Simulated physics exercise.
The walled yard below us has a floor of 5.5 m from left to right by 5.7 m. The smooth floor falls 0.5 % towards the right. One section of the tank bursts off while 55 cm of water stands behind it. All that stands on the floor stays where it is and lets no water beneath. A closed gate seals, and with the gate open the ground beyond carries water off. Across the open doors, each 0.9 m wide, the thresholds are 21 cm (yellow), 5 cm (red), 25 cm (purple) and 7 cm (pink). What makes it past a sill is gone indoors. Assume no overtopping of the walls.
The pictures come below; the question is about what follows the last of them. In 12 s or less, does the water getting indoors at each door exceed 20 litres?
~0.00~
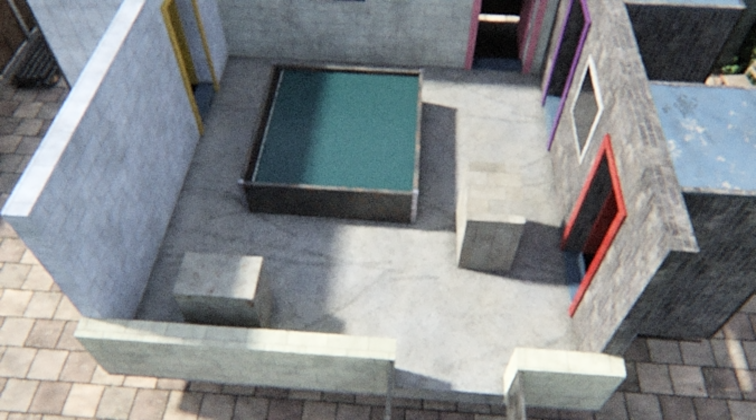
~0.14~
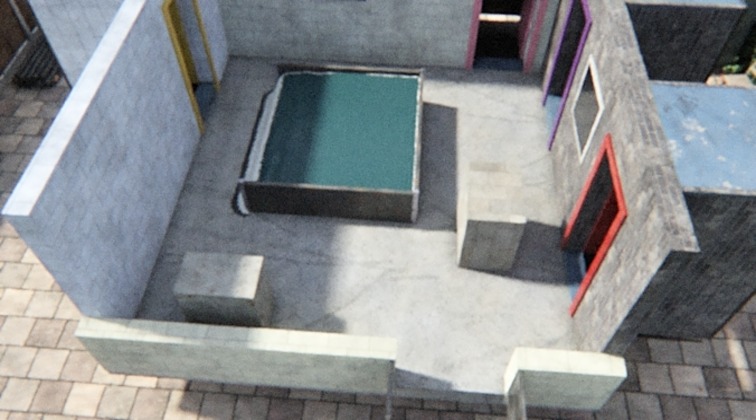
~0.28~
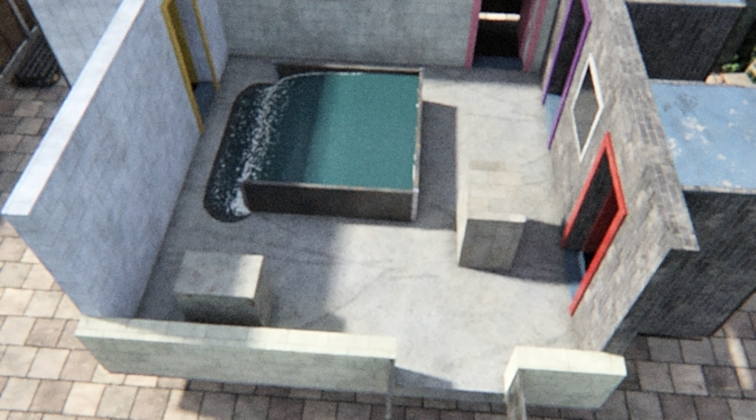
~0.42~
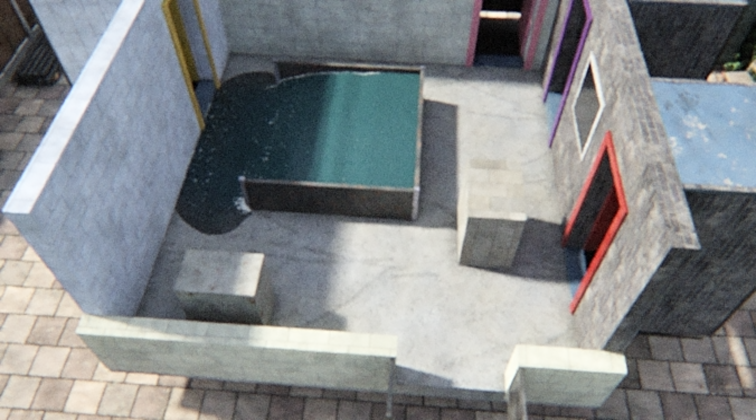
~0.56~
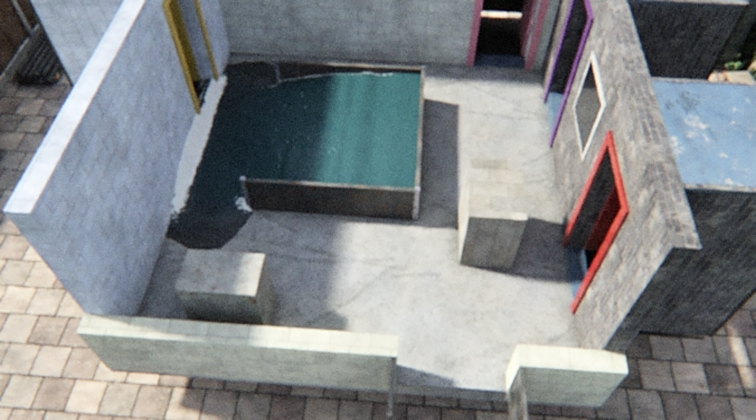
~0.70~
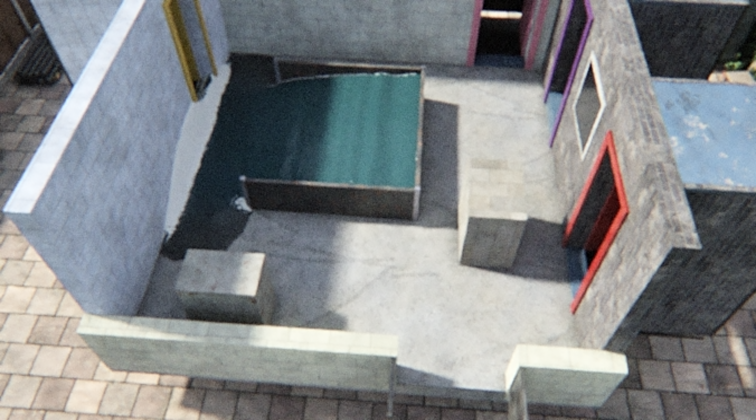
Yellow door: Exceeds it; red door: Exceeds it; purple door: Does not exceed it; pink door: Exceeds it.
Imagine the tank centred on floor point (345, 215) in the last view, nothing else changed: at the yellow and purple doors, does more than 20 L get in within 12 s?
So the yellow door keeps within it and the purple door keeps within it.
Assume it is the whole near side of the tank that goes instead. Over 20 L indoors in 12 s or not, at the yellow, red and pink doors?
In that case, yellow door: Less than that, red door: More than that, pink door: More than that.
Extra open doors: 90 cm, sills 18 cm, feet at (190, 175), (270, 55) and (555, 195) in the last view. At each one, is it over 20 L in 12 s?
In turn: Over, past it, under.
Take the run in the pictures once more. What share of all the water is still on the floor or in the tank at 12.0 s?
Around 78 per cent of the water.
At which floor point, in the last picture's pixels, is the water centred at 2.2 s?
Pixel position near (273, 152).
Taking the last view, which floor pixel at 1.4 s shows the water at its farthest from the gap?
That lands around (128, 342) in the last picture.
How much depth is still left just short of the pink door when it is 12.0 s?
Some 10.0 cm.
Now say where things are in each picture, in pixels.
The tank at (339, 127) is whole and still, 55 cm deep, in the first frame.
The front is at (242, 211), 1.3 m from the gap at (266, 140); 0.3 m2 of floor is under water; 55 cm left at the back of the tank, in the second frame.
Water pours out at (266, 140) and has run 1.5 m, to (219, 216); typically 10 cm deep outside, 55 cm at the tank's back, in the third frame.
Water pours out at (267, 139) and has run 1.7 m, to (208, 227); typically 9 cm deep outside, 55 cm at the tank's back, in the fourth frame.
Water pours out at (268, 139) and has run 2.1 m, to (168, 231); typically 11 cm deep outside, 55 cm at the tank's back, in the fifth frame.
The front is at (162, 249), 2.3 m from the gap at (268, 139); 3.8 m2 of floor is under water; 55 cm left at the back of the tank, in the sixth frame.
After 1.4 s water covers 20 % of the floor and is deepest (42 cm) near (217, 159); yellow door 39 cm at the sill, 50 L in, red door not reached, purple door not reached, pink door not reached.
After 2.2 s water covers 35 % of the floor and is deepest (48 cm) near (231, 54); yellow door 35 cm at the sill, 119 L in, red door not reached, purple door not reached, pink door not reached.
After 3.5 s water covers 70 % of the floor and is deepest (32 cm) near (128, 342); yellow door 24 cm at the sill, 159 L in, red door not reached, purple door 7 cm at the sill, 0 L in, pink door 6 cm at the sill, 0 L in.
After 7.0 s water covers 100 % of the floor and is deepest (22 cm) near (560, 375); yellow door 17 cm at the sill, 163 L in, red door 11 cm at the sill, 64 L in, purple door 9 cm at the sill, 0 L in, pink door 9 cm at the sill, 39 L in.
After 12.0 s water covers 100 % of the floor and is deepest (13 cm) near (541, 106); yellow door 8 cm at the sill, 163 L in, red door 8 cm at the sill, 142 L in, purple door 12 cm at the sill, 0 L in, pink door 10 cm at the sill, 69 L in.
